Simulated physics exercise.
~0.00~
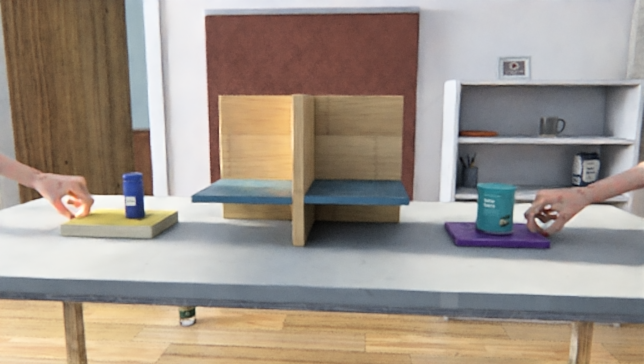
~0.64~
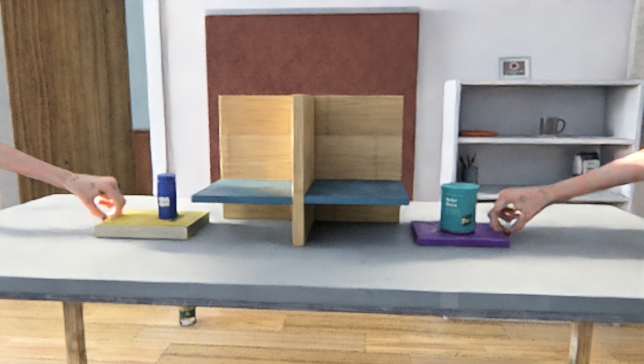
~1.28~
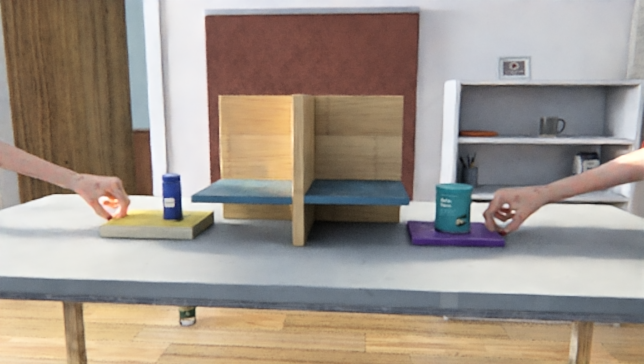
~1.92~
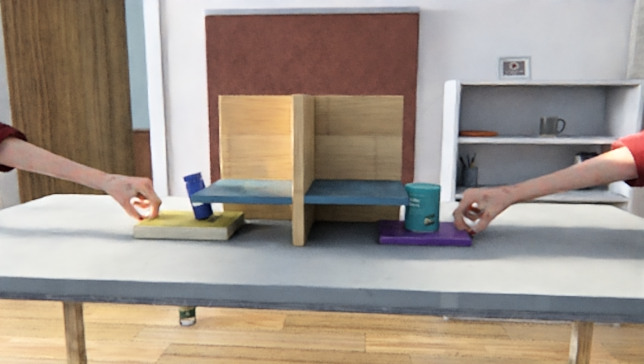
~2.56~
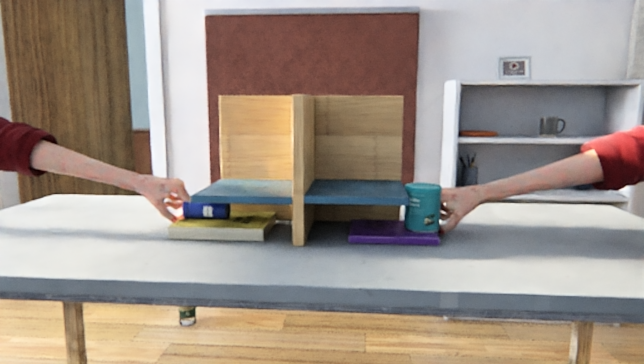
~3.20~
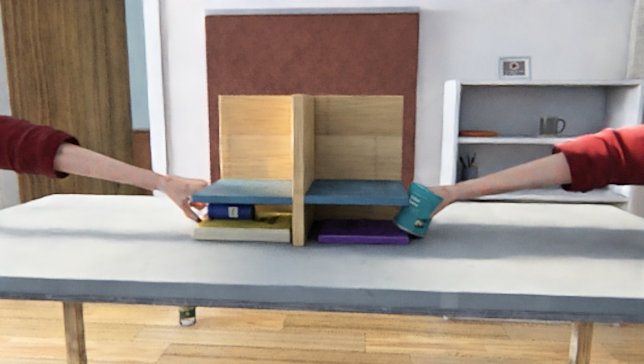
Hands sliding a yellow book and purple tray under a shelf, the blue shaker toppling onto its side and turquoise pot tilting.
